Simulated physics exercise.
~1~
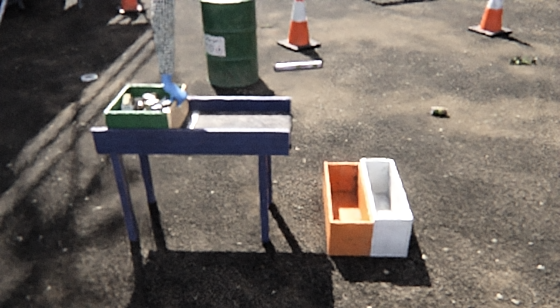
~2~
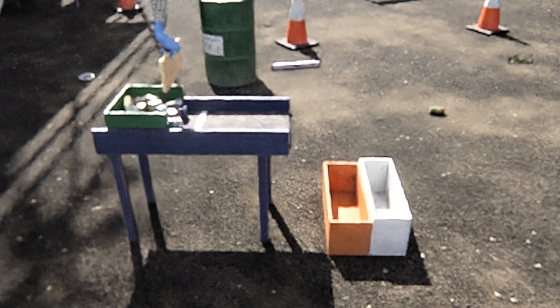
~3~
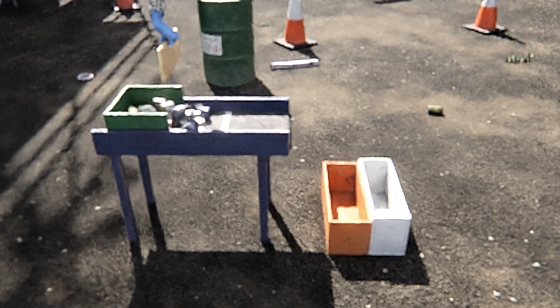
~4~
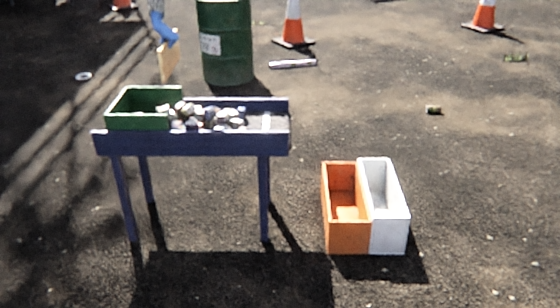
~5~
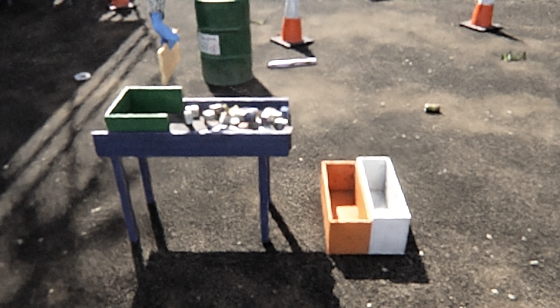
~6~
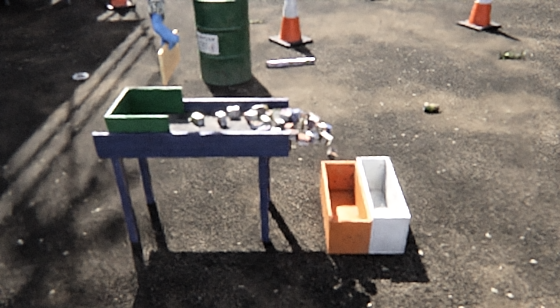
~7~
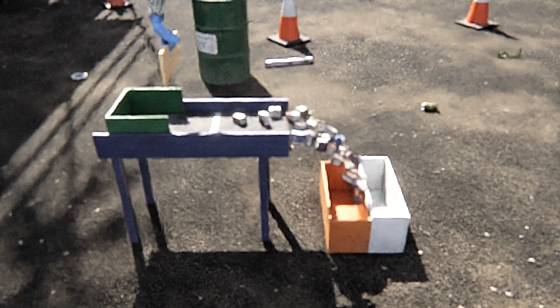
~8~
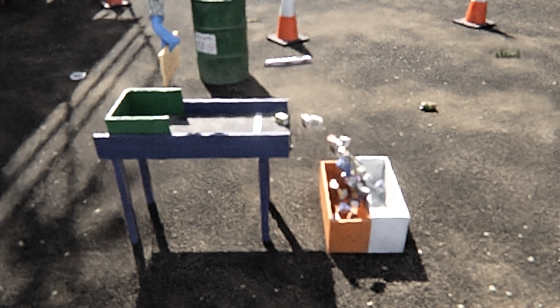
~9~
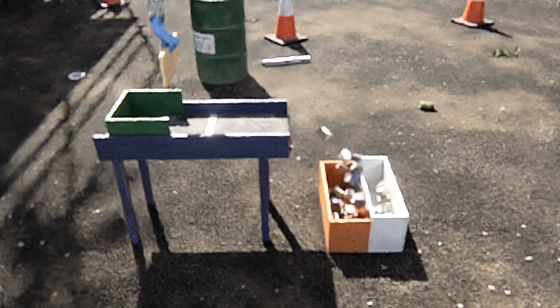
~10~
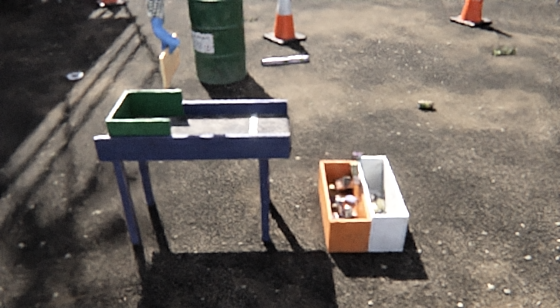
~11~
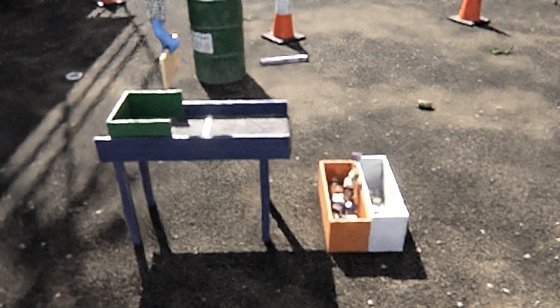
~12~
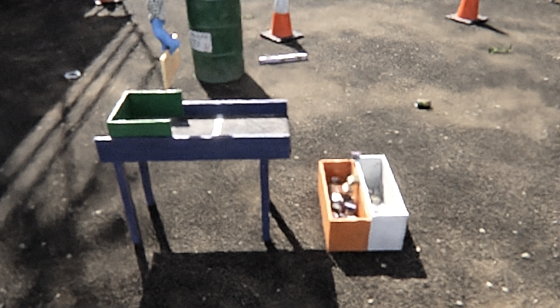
Small cartons riding a belt rightward from a green pen after a gate lifts, tumbling mostly into an orange box beside a white tote.
